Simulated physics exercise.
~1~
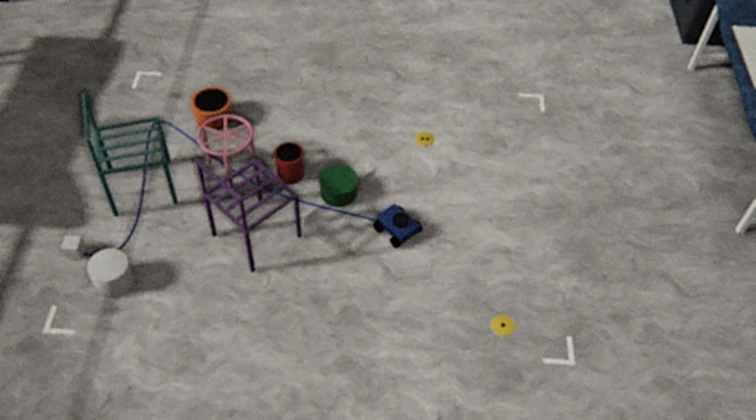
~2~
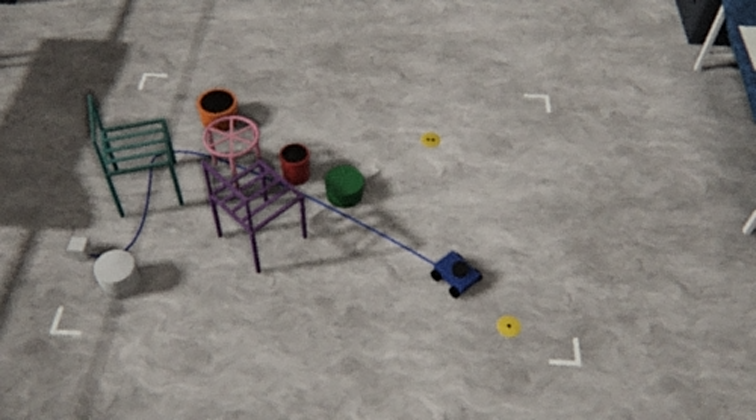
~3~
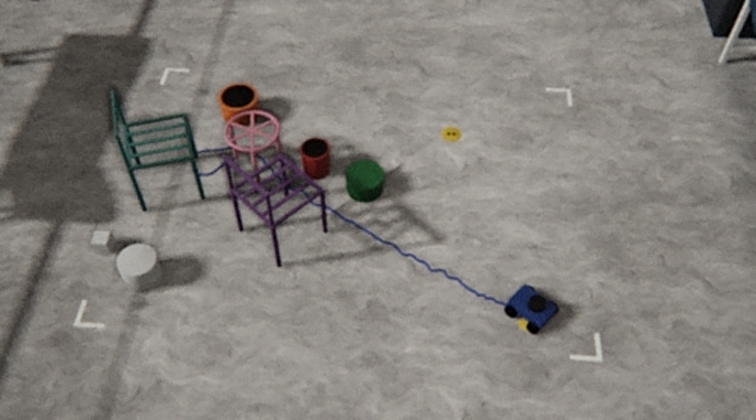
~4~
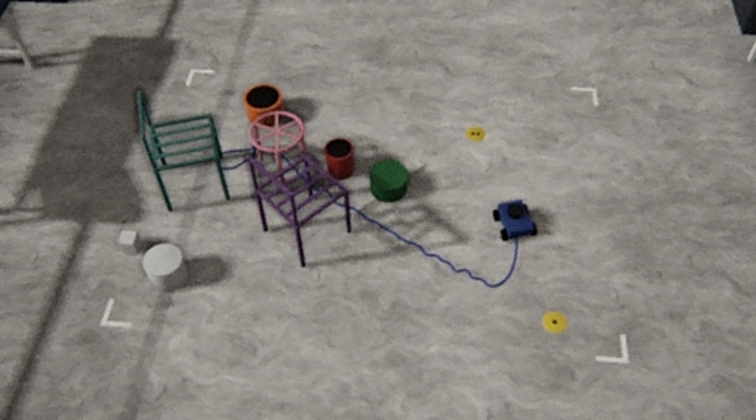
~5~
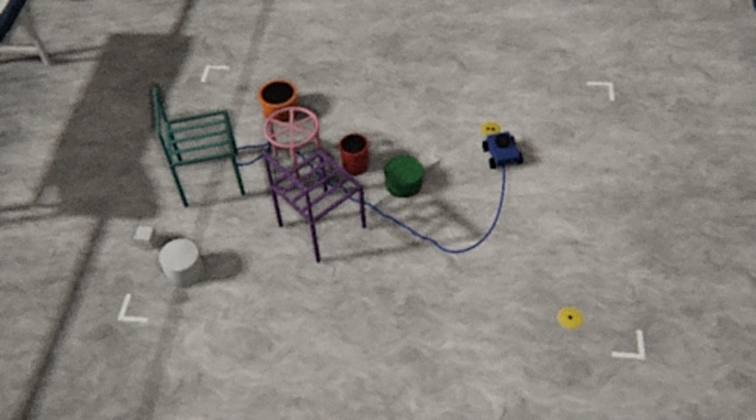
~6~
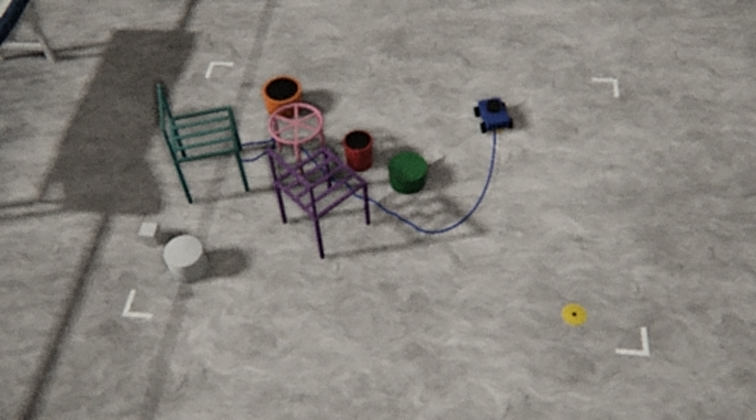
A small blue cart trailing a thin blue lead sits on a grey, marbled floor marked with white corners, seen from high above. The lead winds back past a purple chair, a pink stool and a teal chair on the left, with orange and red pots, a green bucket and a white tub nearby. The cart rolls down and to the right to the lower yellow mark, drawing the lead off the floor near the tub. It then turns and travels up to the upper yellow mark, the lead curving behind it. It ends there, covering the mark, with the furniture and containers still standing in place.
